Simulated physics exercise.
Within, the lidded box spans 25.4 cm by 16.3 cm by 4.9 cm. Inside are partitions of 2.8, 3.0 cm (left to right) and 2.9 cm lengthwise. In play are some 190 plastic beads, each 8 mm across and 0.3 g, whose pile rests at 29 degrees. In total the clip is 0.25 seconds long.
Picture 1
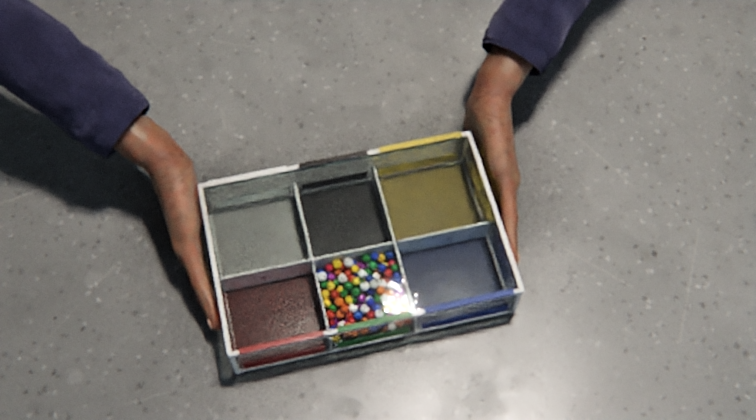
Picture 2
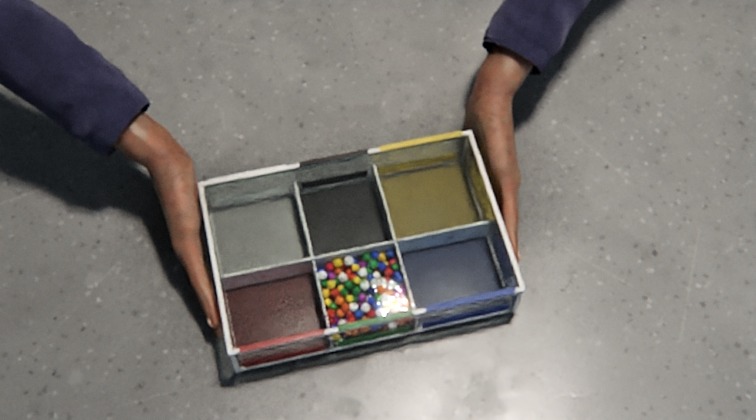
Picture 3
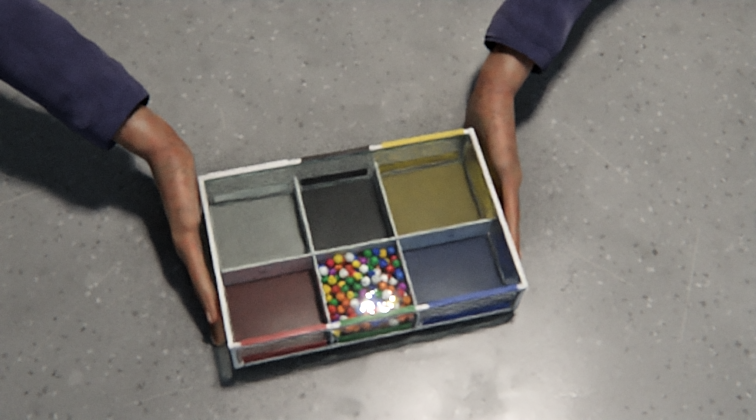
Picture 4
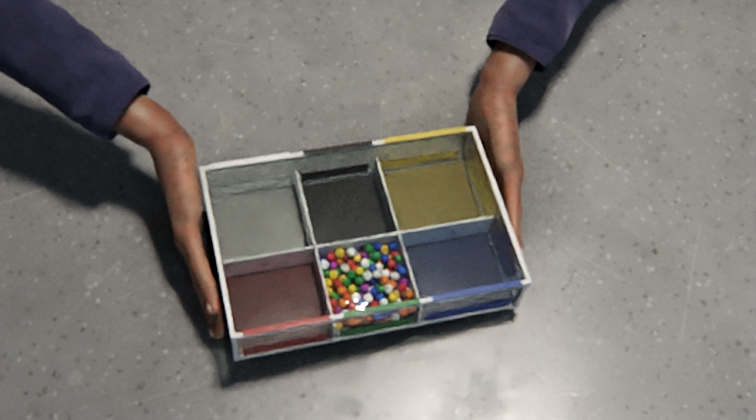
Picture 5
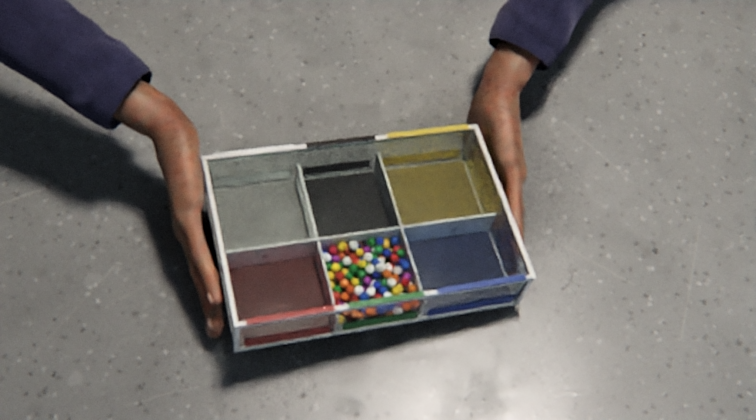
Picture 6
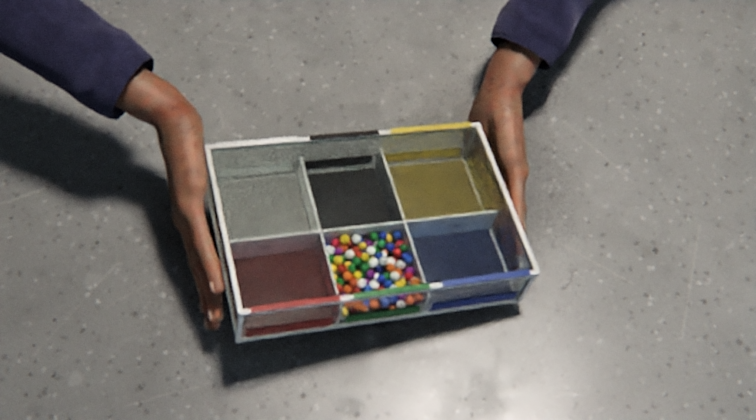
A speckled grey floor or tabletop is seen from above, with the view staying still. Two hands in dark blue sleeves hold a clear box of six compartments, pale, black and yellow along the back and red, green and blue along the front, with multicoloured beads filling the green one. The hands slowly tilt the box, its front edge rising slightly, while the beads stay within their compartment.
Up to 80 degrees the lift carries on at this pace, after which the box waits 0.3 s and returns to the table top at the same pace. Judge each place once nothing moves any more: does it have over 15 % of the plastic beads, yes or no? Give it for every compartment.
Red compartment: No, blue compartment: No, green compartment: Yes, yellow compartment: Yes, white compartment: No, black compartment: No.
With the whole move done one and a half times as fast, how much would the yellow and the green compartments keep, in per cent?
Then: Yellow 55; green 35.
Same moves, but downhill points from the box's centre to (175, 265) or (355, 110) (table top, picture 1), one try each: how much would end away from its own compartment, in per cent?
First try: Around 50 percent; second try: Around 45 percent.
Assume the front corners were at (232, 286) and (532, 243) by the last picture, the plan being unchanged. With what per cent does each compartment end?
It comes out as red at 0 percent, blue at 0 percent, green at 40 percent, yellow at 50 percent, white at 0 percent and black at 5 percent.
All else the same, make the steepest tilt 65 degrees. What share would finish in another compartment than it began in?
30 percent.
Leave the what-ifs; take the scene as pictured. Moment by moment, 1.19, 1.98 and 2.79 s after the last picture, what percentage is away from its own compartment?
In order: 35, then 55, then 55.
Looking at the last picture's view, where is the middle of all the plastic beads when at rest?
Approximately (436, 237) in the last view.
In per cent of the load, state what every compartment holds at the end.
Red: 0 %, blue: 5 %, green: 45 %, yellow: 50 %, white: 0 %, black: 0 %.
Then, 1.19 s after the last picture, tilt 80 degrees; blue 5 %, green 65 %, yellow 30 %.
Then, 1.98 s after the last picture, tilt 41 degrees; blue 5 %, green 45 %, yellow 50 %.
Then, 2.79 s after the last picture, tilt 0 degrees; blue 5 %, green 45 %, yellow 50 %.
In the end, red 0 %, blue 5 %, green 45 %, yellow 50 %, white 0 %, black 0 %.
